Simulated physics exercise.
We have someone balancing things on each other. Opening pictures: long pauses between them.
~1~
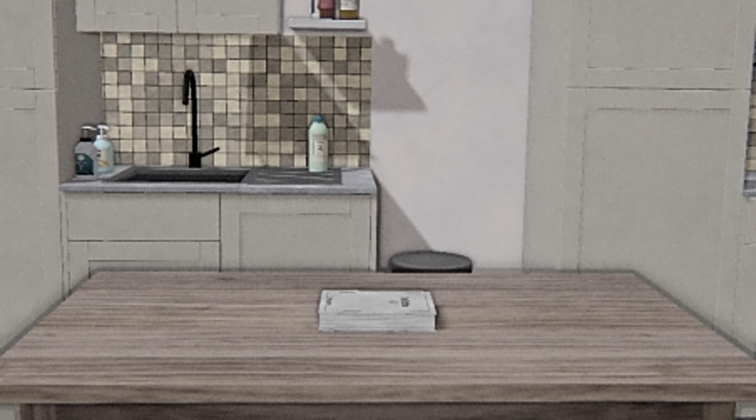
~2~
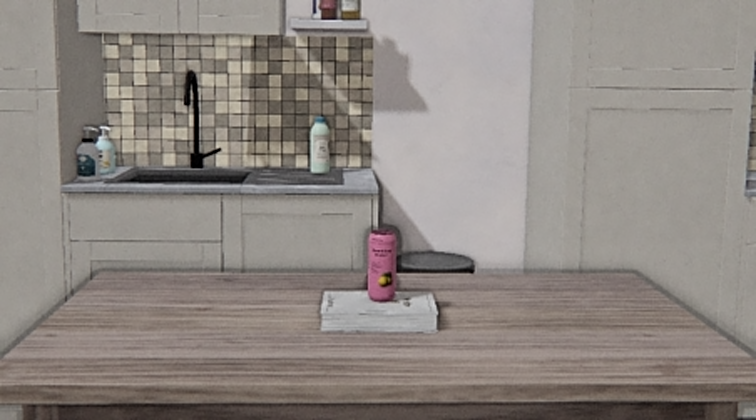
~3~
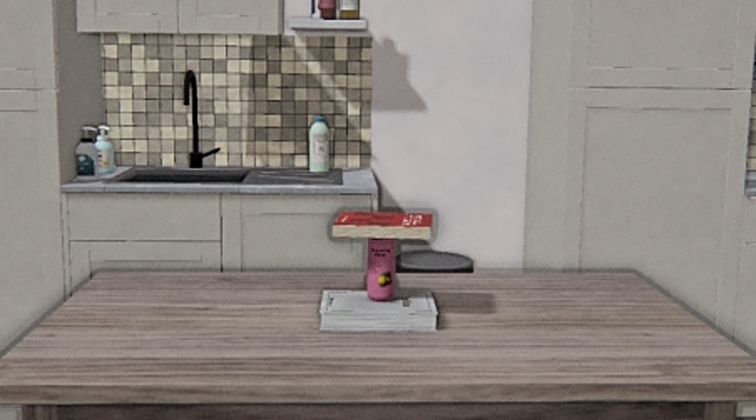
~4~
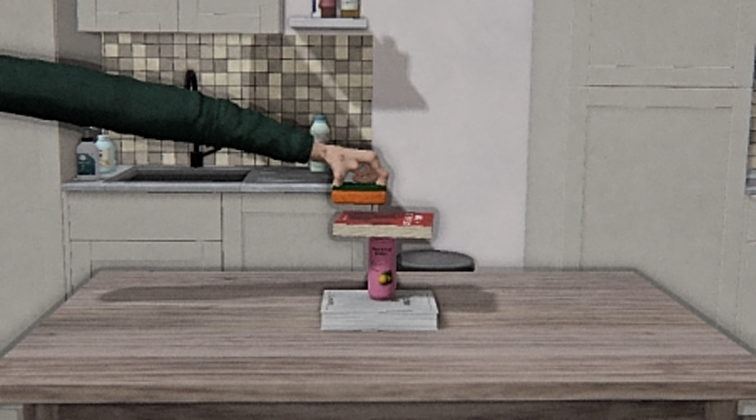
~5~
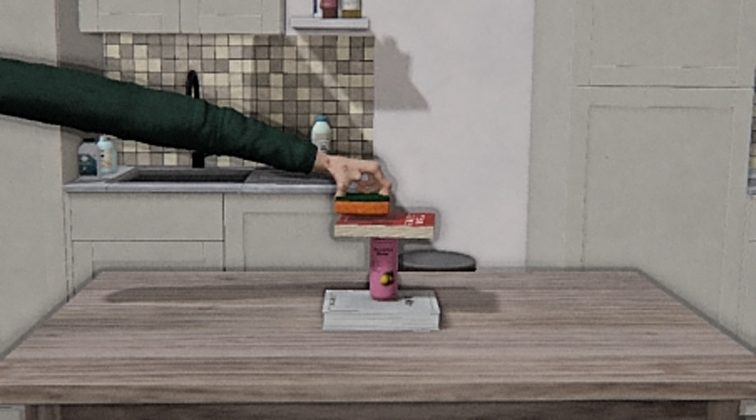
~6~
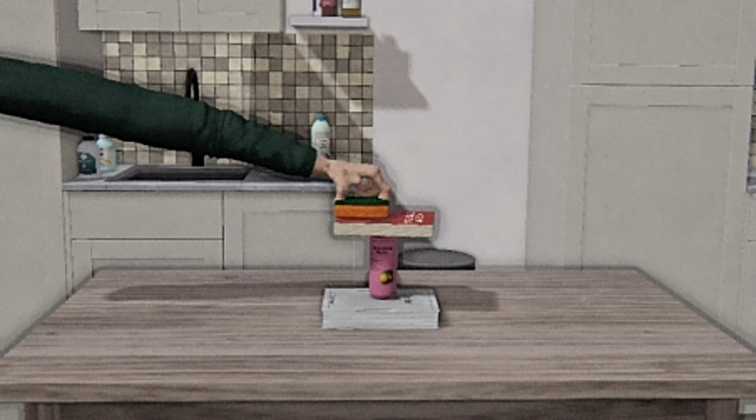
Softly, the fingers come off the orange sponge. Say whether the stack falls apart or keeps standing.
The stack keeps standing.
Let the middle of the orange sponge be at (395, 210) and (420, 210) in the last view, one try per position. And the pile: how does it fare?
So, in case one it stays steady, and in case two it stays steady.
Then, 0.40 s past the last view, nothing moves.
Then, 1.20 s past the last view, orange sponge resting near (362, 208).
Finally, all 4 still in place. Final places as the last picture's camera would see them, orange sponge near (362, 208). The pile keeps its balance.
